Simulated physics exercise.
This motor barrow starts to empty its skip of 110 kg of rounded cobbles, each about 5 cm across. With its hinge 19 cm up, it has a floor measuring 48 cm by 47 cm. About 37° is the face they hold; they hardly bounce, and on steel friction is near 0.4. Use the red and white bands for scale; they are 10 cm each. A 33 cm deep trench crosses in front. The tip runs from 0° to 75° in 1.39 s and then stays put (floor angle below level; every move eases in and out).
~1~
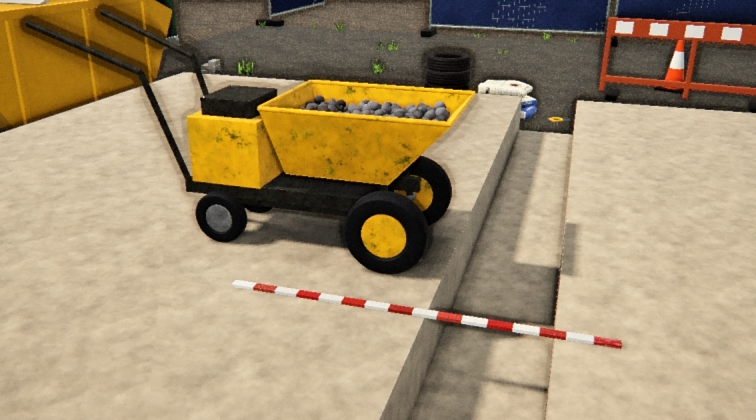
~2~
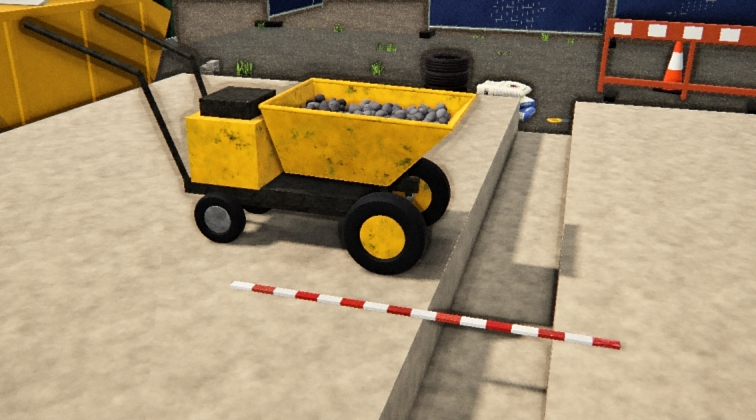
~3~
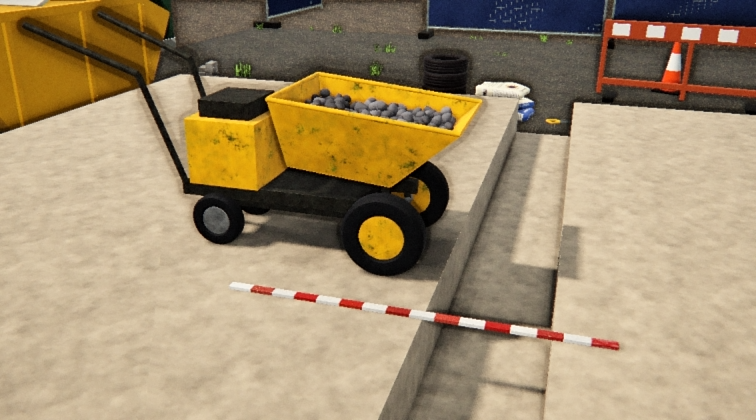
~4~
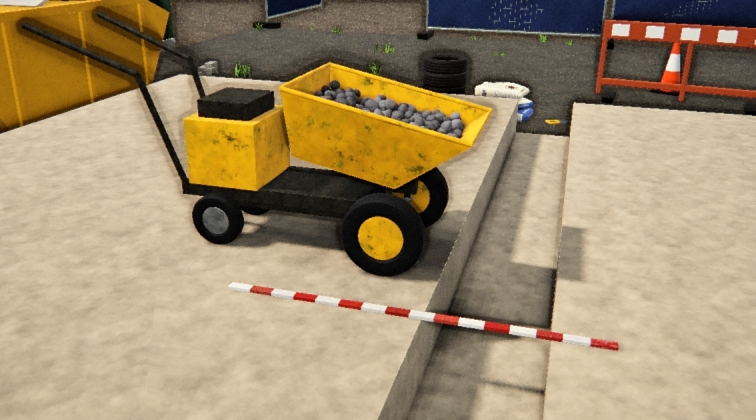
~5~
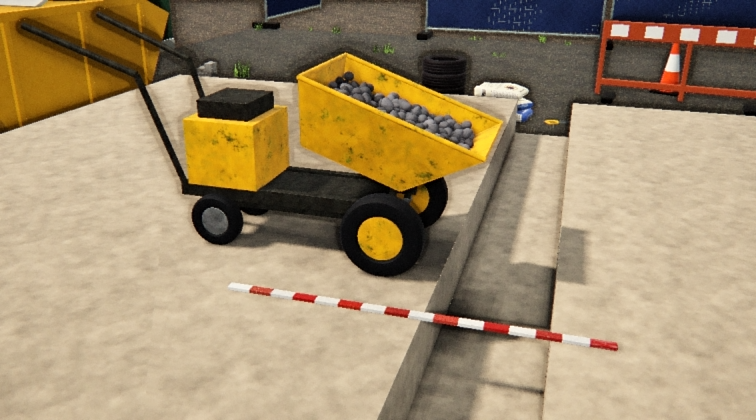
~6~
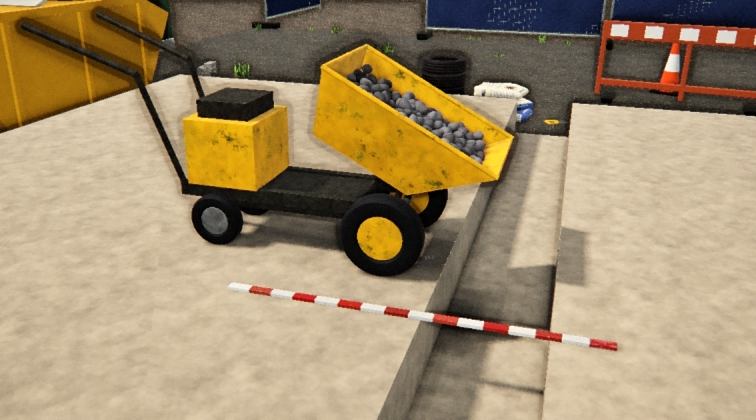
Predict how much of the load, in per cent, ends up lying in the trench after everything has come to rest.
Roughly 73 per cent of it.
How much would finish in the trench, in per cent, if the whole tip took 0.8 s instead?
Close to 65 per cent then.
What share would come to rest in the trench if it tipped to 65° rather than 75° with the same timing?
Then close to 65 per cent.
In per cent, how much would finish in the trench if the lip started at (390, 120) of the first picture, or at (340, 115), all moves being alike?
I'd expect close to 100 per cent at the first and 65 per cent at the second.
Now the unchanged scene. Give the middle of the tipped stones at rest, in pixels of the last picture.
Resting centre: About (531, 316).
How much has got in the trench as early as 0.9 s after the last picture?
Something like 40 in a hundred.
Then, 0.5 s after the last picture the floor is at 63°, 100 % in the skip; the foremost stones are at (532, 226).
Then, 0.9 s after the last picture the floor is at 75°, 41 % in the skip, 38 % in the trench, 20 % past the trench; the foremost stones are at (637, 272).
Then, 1.3 s after the last picture the floor is at 75°, 9 % in the skip, 65 % in the trench, 26 % past the trench; the foremost stones are at (710, 288).
Then, 3.2 s after the last picture the floor is at 75°, 0 % in the skip, 73 % in the trench, 27 % past the trench; the foremost stones are at (739, 299).
